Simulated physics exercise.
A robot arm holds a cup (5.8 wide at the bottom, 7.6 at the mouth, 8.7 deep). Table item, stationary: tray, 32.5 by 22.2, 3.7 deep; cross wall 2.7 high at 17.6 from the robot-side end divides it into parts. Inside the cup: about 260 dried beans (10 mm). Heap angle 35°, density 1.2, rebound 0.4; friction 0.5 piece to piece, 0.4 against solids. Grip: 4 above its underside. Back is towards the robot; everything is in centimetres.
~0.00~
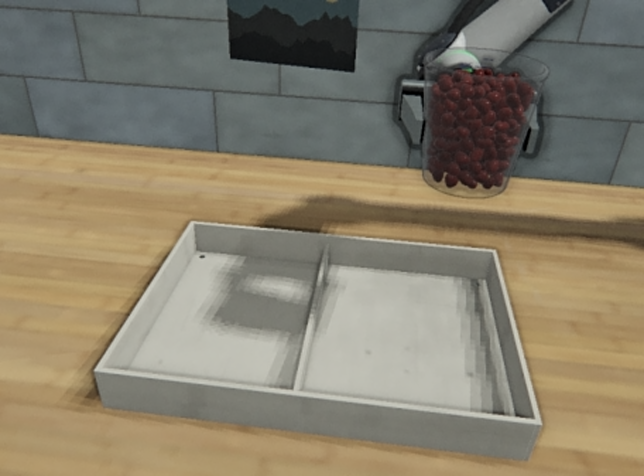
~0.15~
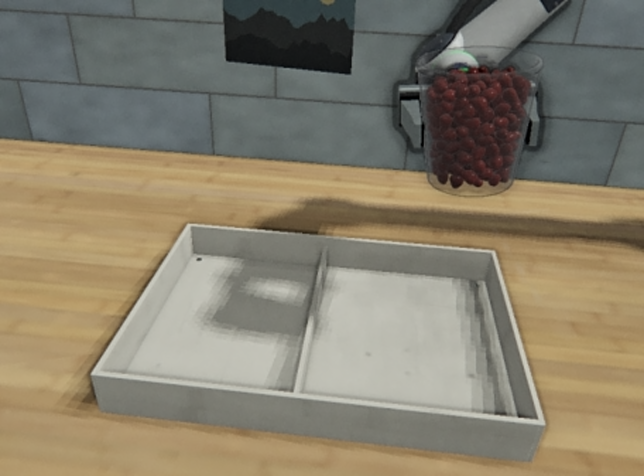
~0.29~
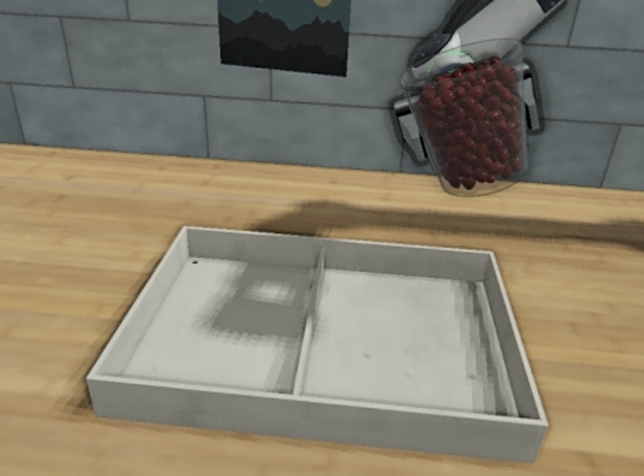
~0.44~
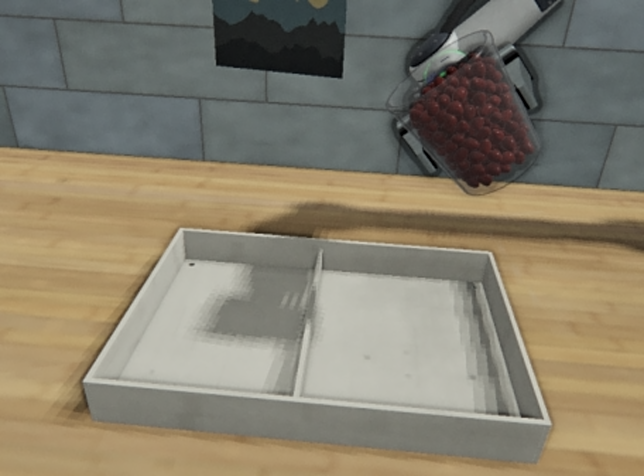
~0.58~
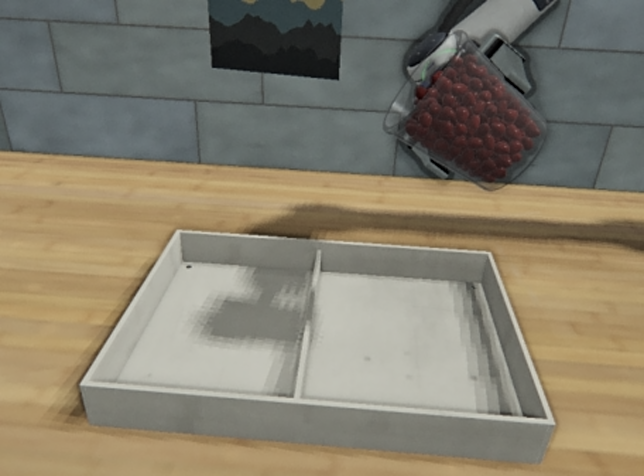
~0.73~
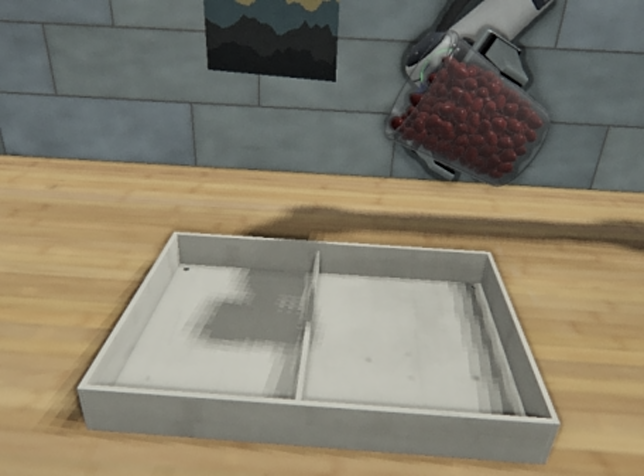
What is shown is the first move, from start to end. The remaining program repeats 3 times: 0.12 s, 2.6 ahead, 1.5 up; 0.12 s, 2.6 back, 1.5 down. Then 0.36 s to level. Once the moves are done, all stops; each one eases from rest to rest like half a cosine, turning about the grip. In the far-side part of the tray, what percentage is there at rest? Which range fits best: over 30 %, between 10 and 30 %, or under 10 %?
The range that fits is between 10 and 30 %.
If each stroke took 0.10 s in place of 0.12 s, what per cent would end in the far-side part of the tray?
Estimate: Close to 25 percent.
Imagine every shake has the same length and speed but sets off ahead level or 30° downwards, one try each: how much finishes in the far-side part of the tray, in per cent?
First try about 15 %, second try about 5 %.
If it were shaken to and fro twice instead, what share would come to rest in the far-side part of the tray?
About 15 %.
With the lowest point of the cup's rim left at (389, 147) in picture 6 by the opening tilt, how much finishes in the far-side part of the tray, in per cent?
Roughly 30 per cent.
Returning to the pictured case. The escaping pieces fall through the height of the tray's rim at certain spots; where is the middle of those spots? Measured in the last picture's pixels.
Close to pixel (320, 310).
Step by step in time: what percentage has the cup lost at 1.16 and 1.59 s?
Readings in order: 20, 40.
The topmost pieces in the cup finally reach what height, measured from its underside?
It reaches close to 7.5 cm in the end.
After 1.16 s, tilted 62° forward, highest piece 24 above the table; 200 in the cup, 20 in the robot-side part, 19 in the far-side part, 17 in flight or on a rim.
After 1.59 s, tilted 41° forward, highest piece 23 above the table; 159 in the cup, 47 in the robot-side part, 45 in the far-side part, 5 in flight or on a rim.
After 2.01 s, level, highest piece 24 above the table; 159 in the cup, 52 in the robot-side part, 45 in the far-side part.
After 3.06 s, level, highest piece 24 above the table; 159 in the cup, 52 in the robot-side part, 45 in the far-side part.
At rest, 159 in the cup, 52 in the robot-side part, 45 in the far-side part. That is 18 % in the far-side part of the tray.
